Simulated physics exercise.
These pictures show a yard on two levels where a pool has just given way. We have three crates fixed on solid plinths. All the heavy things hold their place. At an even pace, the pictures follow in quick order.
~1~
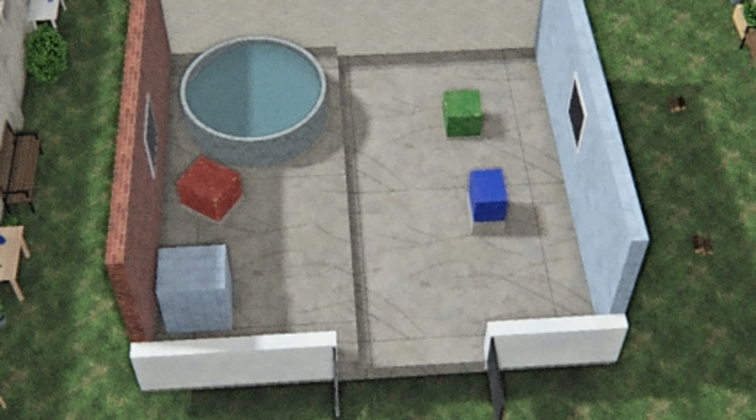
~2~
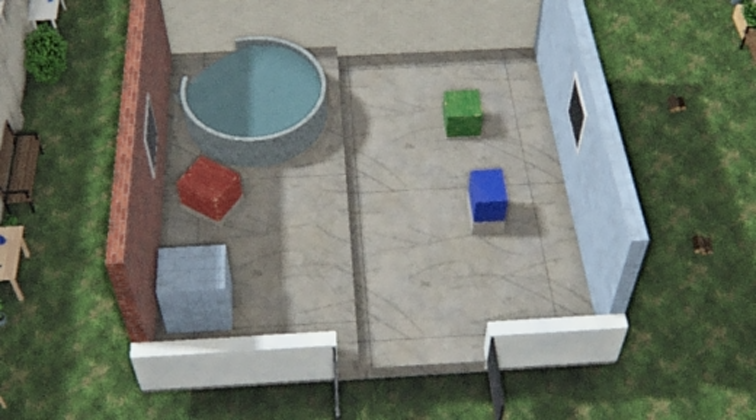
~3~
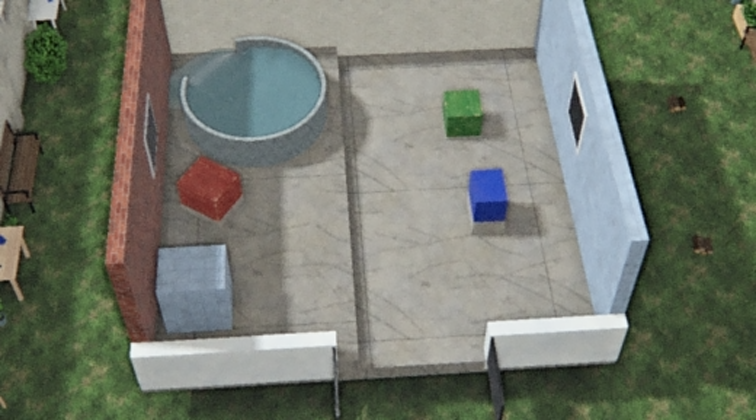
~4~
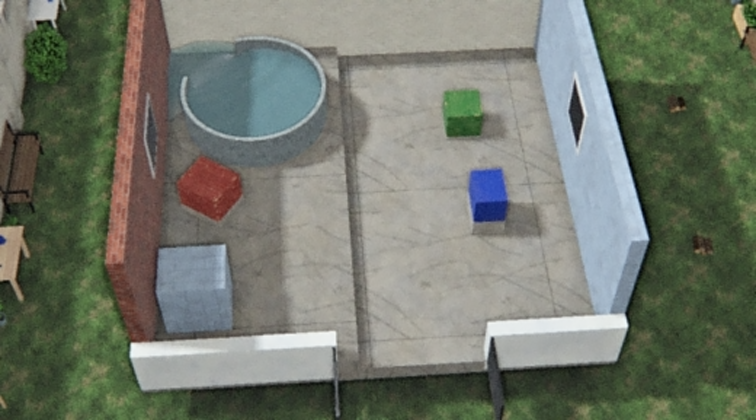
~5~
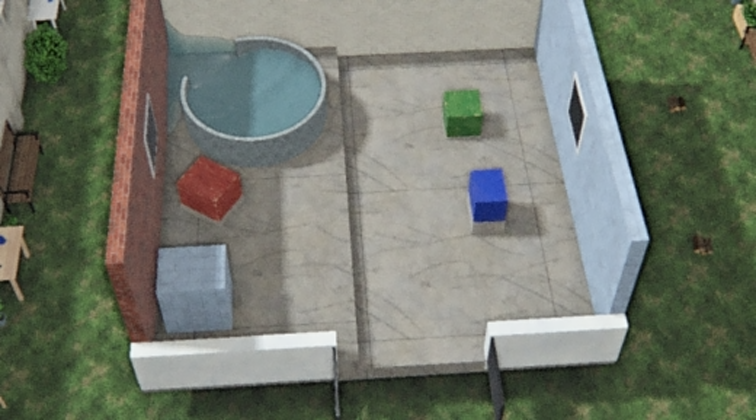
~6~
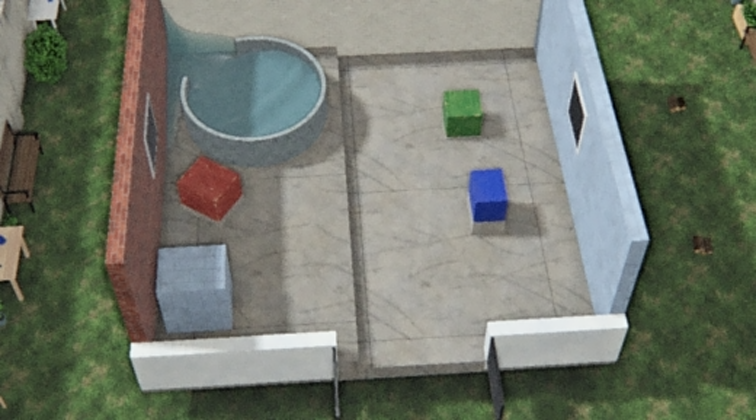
A round, grey-rimmed pool of blue-green water stands at the back left of a paved yard on two levels, seen from high above between a red brick wall and a pale blue one. A red block and a pale blue-grey cube sit below it, with green and blue cubes at right. The pool's far-left rim opens and water pours out, spreading against the back corner, while the blocks and camera stay still.
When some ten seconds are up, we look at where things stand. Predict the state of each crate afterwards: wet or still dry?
Afterwards, the blue crate is still dry; the red crate is wet; the green crate is wet.
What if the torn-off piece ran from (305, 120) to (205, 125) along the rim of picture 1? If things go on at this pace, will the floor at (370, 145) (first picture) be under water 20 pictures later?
My call for that point is parched.
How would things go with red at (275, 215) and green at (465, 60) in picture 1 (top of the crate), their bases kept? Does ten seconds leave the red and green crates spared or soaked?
Note: Red crate untouched, green crate flooded.
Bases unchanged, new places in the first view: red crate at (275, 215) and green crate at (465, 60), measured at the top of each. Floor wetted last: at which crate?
One in blue.
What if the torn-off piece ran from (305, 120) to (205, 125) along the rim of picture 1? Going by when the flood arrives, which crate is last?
The green crate, by my reading.
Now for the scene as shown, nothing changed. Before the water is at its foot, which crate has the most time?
My pick is the blue-painted one.
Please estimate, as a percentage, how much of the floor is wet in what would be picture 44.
My guess is around 80 in a hundred.
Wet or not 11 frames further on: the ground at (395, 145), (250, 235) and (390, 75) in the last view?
Taking the three spots one by one, I'd call them clear, clear and drenched.
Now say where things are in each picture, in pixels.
In the first frame, the round tank at (254, 90) is whole and still.
In the second frame, the front is at a hidden place, out from the gap on the round tank's far side.
In the third frame, the front is at a hidden place, out from the gap on the round tank's far side.
In the fourth frame, water pours out on the round tank's far side and has run to a hidden place.
In the fifth frame, water pours out on the round tank's far side and has run to a hidden place.
In the sixth frame, the front is at a hidden place, out from the gap on the round tank's far side.
A moment on, water covers 5 % of the floor; the blue crate not reached, the red crate not reached, the green crate not reached.
Next, water covers 15 % of the floor; the blue crate not reached, the red crate water round its plinth, the green crate not reached.
Then, water covers 40 % of the floor; the blue crate not reached, the red crate water round its plinth, the green crate water round its plinth.
Later, water covers 80 % of the floor; the blue crate water round its plinth, the red crate water round its plinth, the green crate water round its plinth.
In the end, water covers 95 % of the floor; the blue crate stayed above the water, the red crate was topped, the green crate was topped.
